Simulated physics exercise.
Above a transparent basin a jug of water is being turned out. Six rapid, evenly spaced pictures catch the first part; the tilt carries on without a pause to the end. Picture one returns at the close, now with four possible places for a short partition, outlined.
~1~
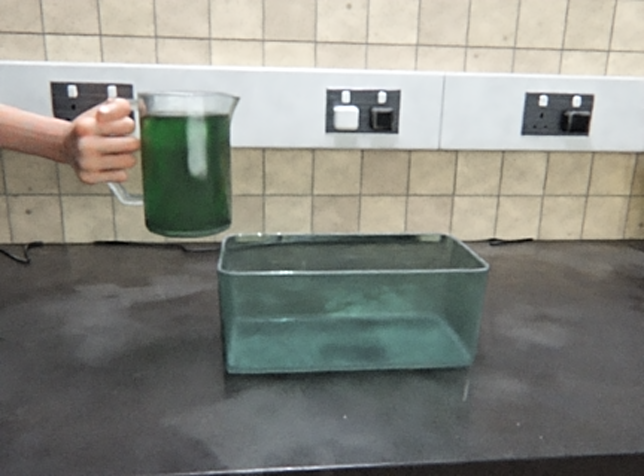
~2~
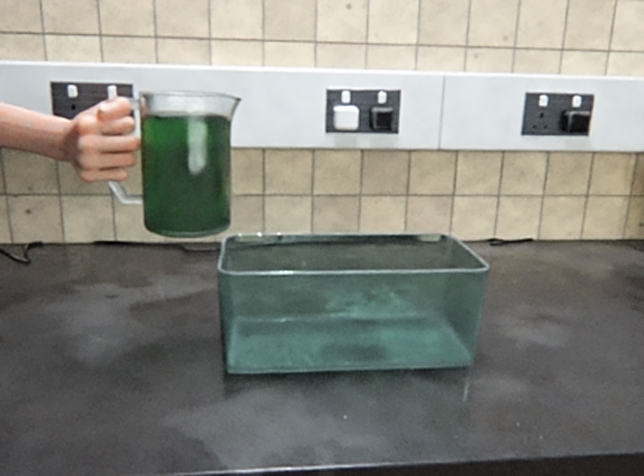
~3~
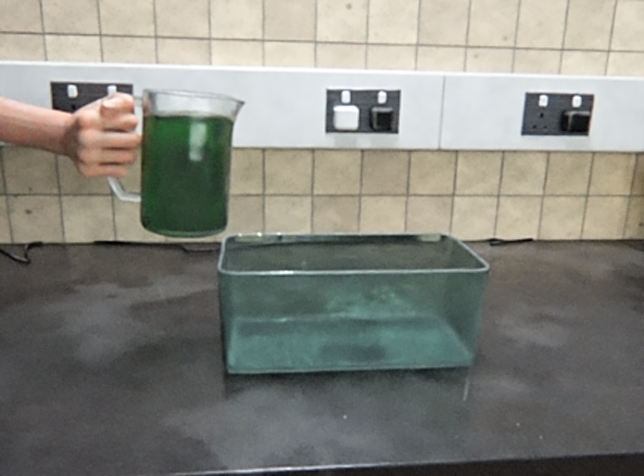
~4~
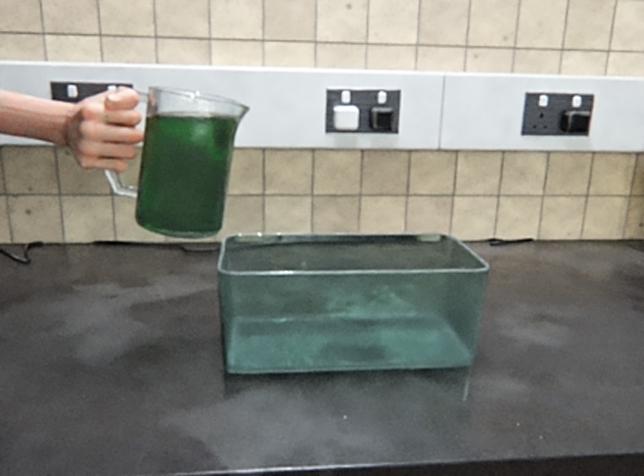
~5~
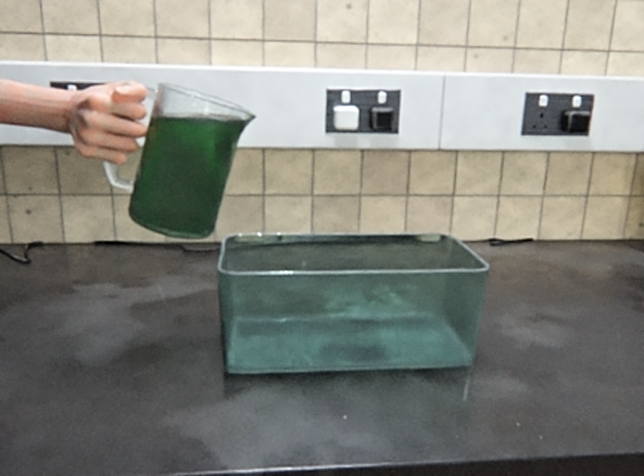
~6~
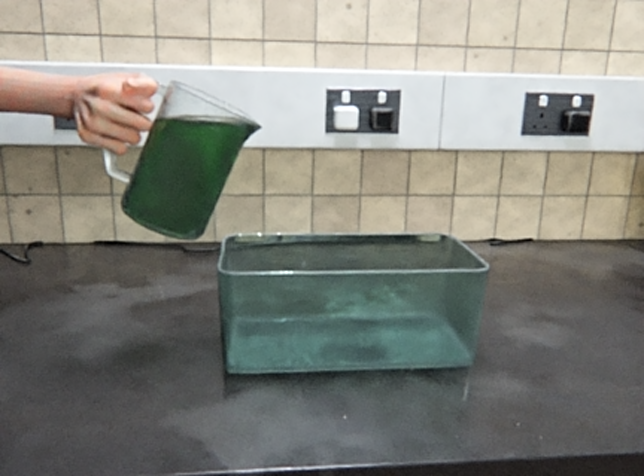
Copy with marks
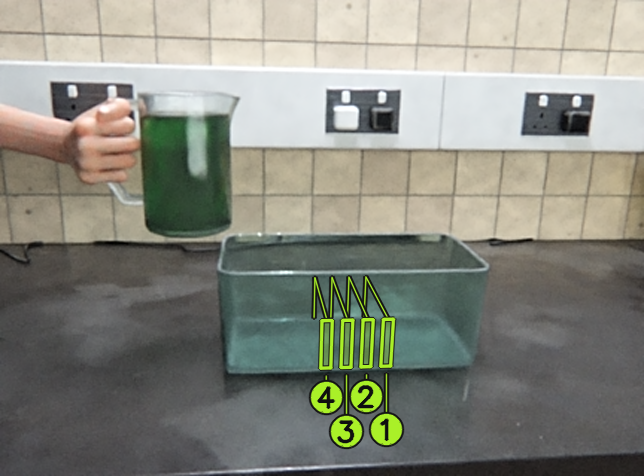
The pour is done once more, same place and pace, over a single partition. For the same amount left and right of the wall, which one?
Slot 4 does it best.
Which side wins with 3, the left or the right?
More ends on the left.
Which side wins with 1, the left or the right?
The left side.
On the marked copy, 1 at (386, 373); 2 at (366, 374); 3 at (346, 375); 4 at (326, 375).
With 1, about 94 % ends left of the wall and 3 % right of it; 3 % is lost outside.
With 2, about 95 % ends left of the wall and 2 % right of it; 3 % is lost outside.
With 3, about 94 % ends left of the wall and 4 % right of it.
With 4, about 47 % ends left of the wall and 51 % right of it.
